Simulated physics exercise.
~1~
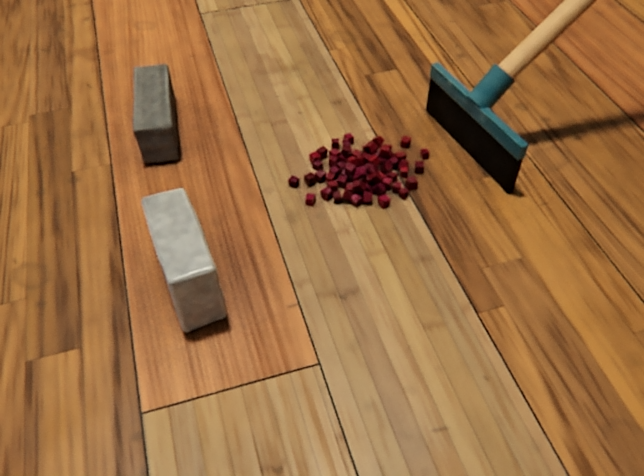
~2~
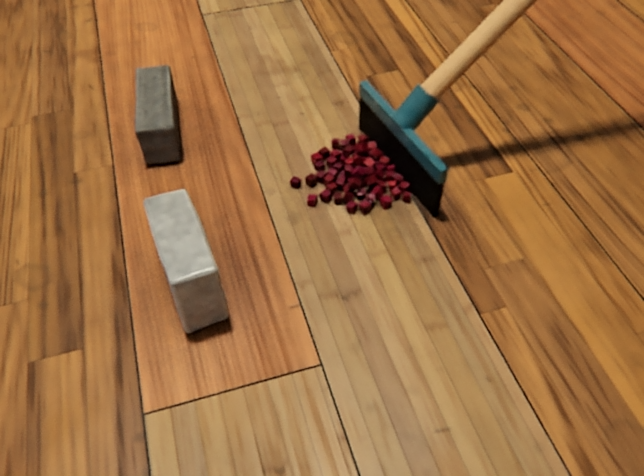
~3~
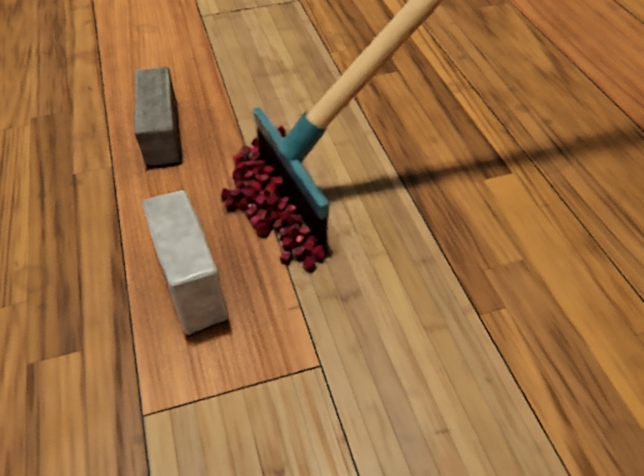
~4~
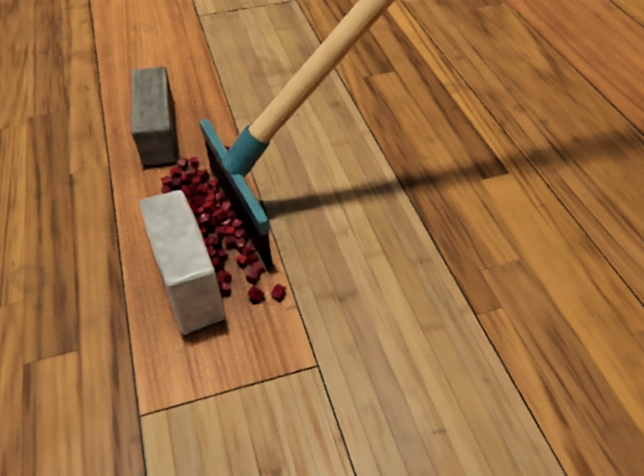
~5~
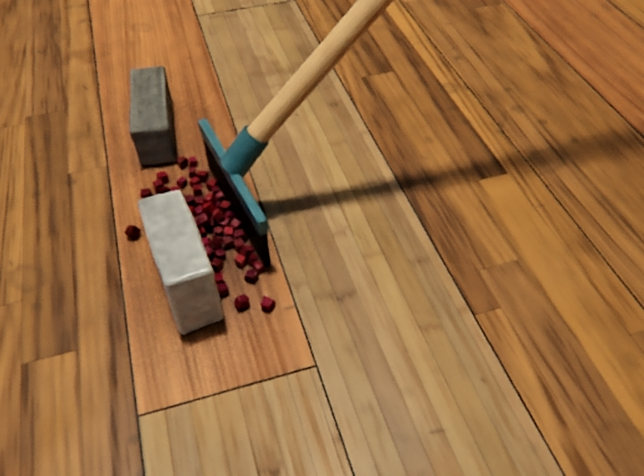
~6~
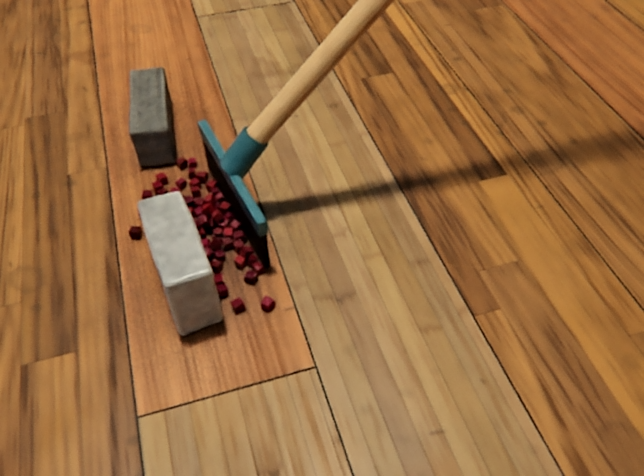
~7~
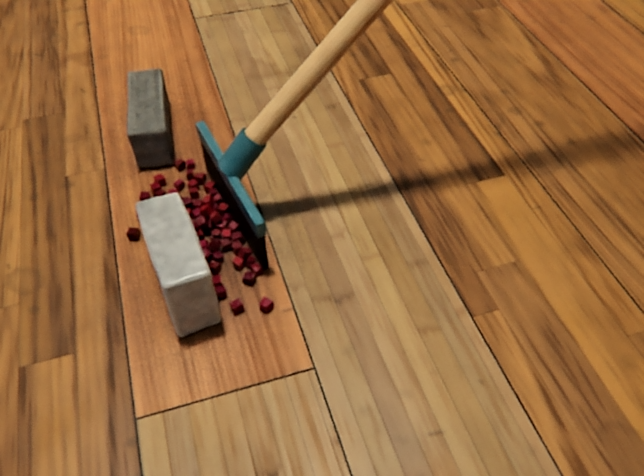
A squeegee with a teal head, dark blade and pale wooden handle stands at the upper right of a wood-plank floor, seen from above at an angle by a slightly swaying camera. Left of it lies a loose pile of dark red cubes, and farther left two grey blocks sit with a gap between them. The squeegee slides left, meets the pile and pushes it toward the blocks, stretching it along the blade. It stops just short of them. Most cubes rest held up against the nearer, lighter block, while some spread into the gap and one lies beyond it.
